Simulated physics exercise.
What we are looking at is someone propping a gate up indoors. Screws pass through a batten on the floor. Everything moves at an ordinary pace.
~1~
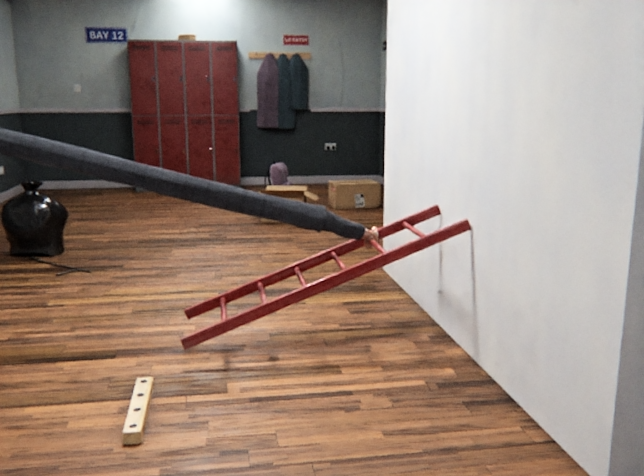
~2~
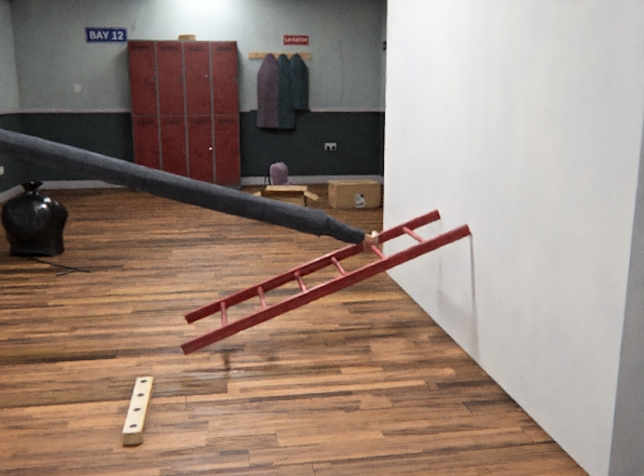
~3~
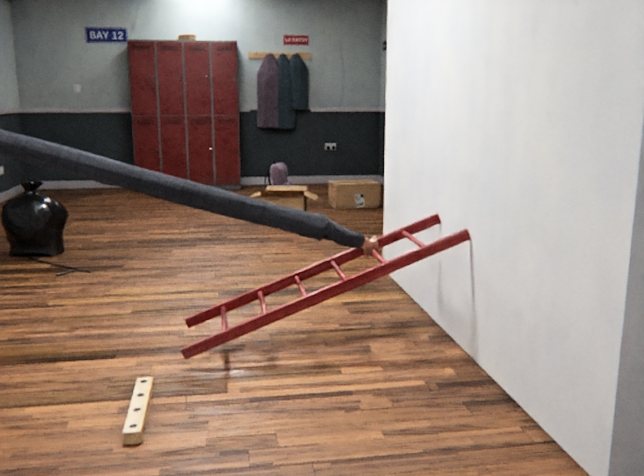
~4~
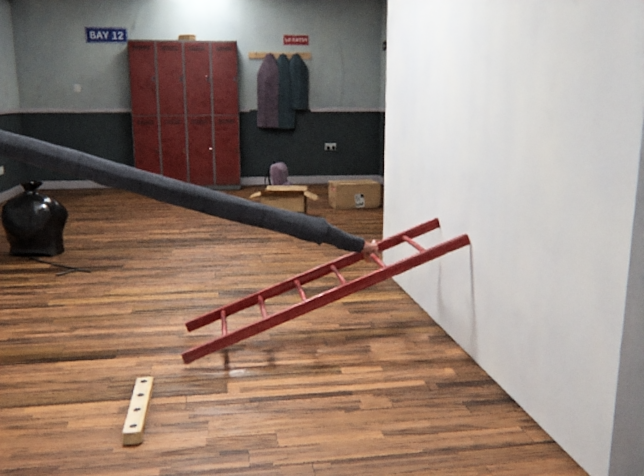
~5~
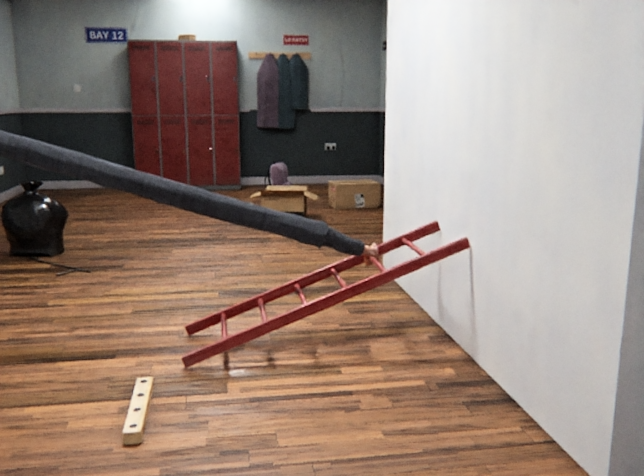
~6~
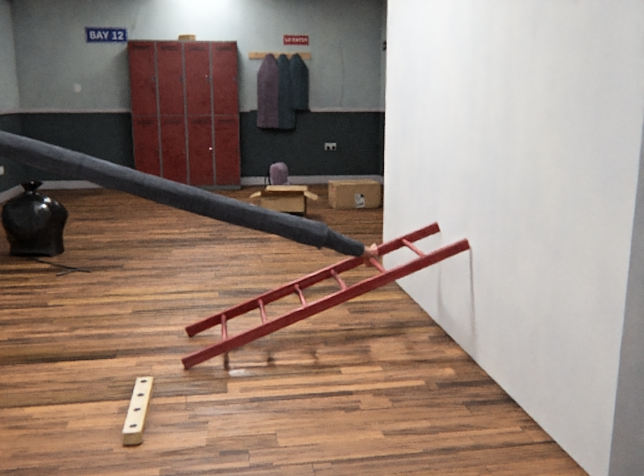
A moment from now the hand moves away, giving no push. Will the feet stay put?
No, it's going to go down, I think.
Then, 0.24 s on from there, red gate turned 9° from its first pose near (315, 311).
In the end, the red gate slides out and falls, near (311, 339).
